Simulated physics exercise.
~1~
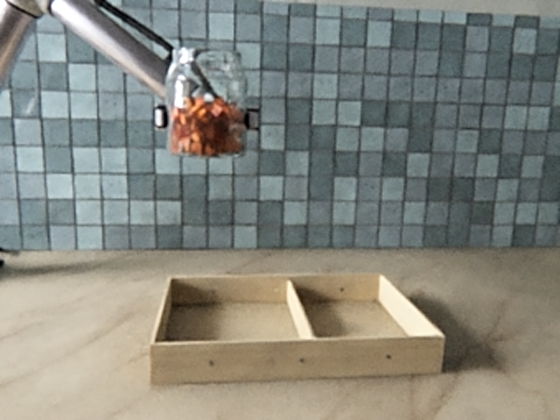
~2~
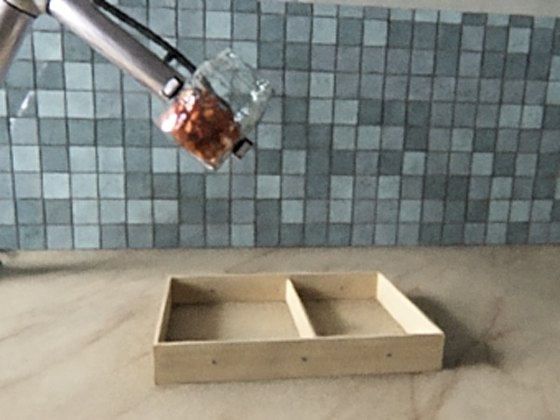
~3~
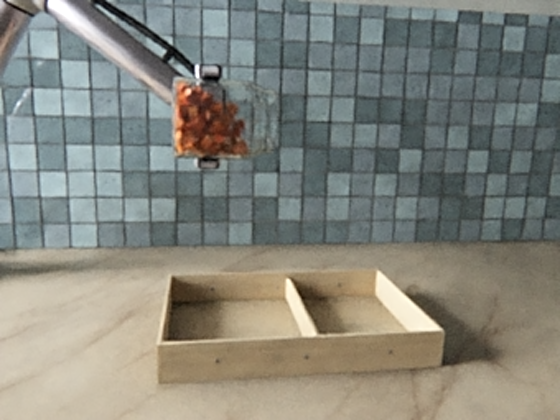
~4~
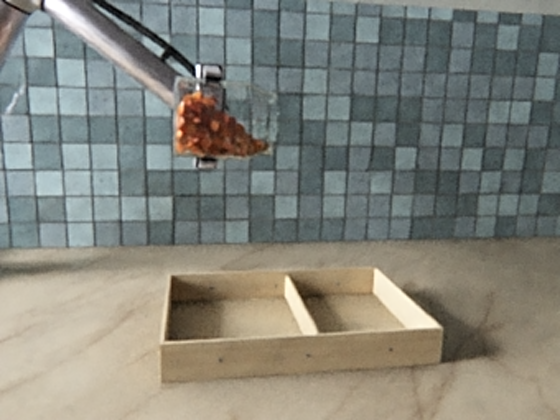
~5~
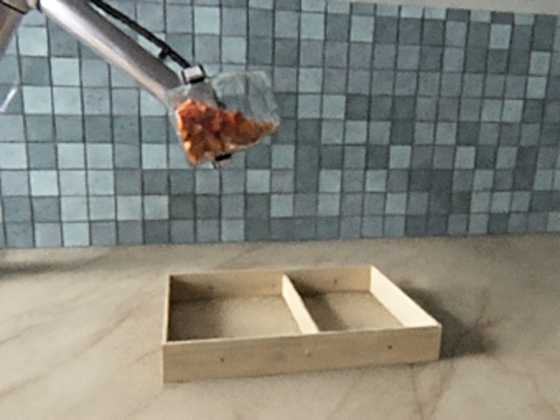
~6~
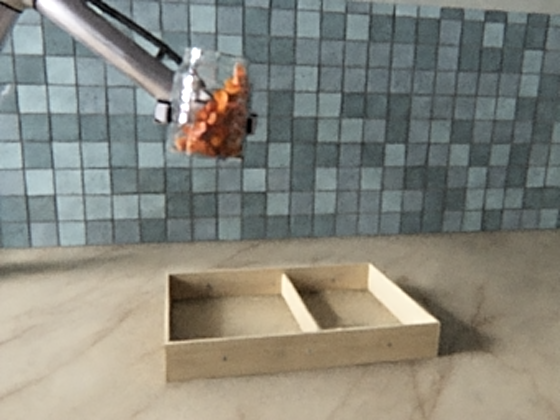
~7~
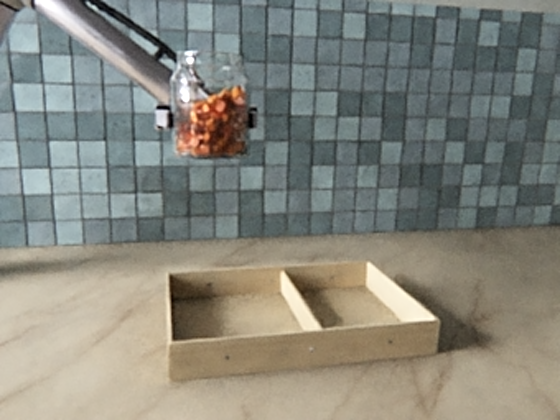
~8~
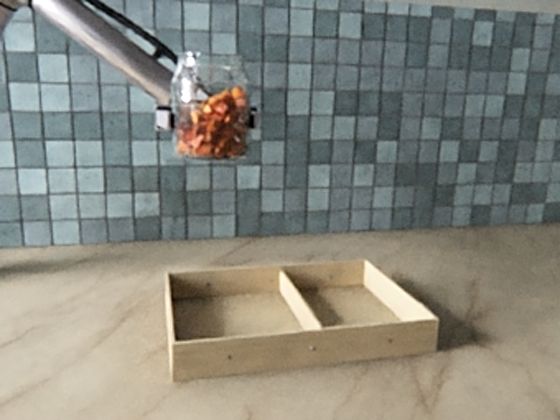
Tiled counter, robotic arm tipping a glass jar of orange-red pieces sideways above a divided wooden tray, then righting it still filled.
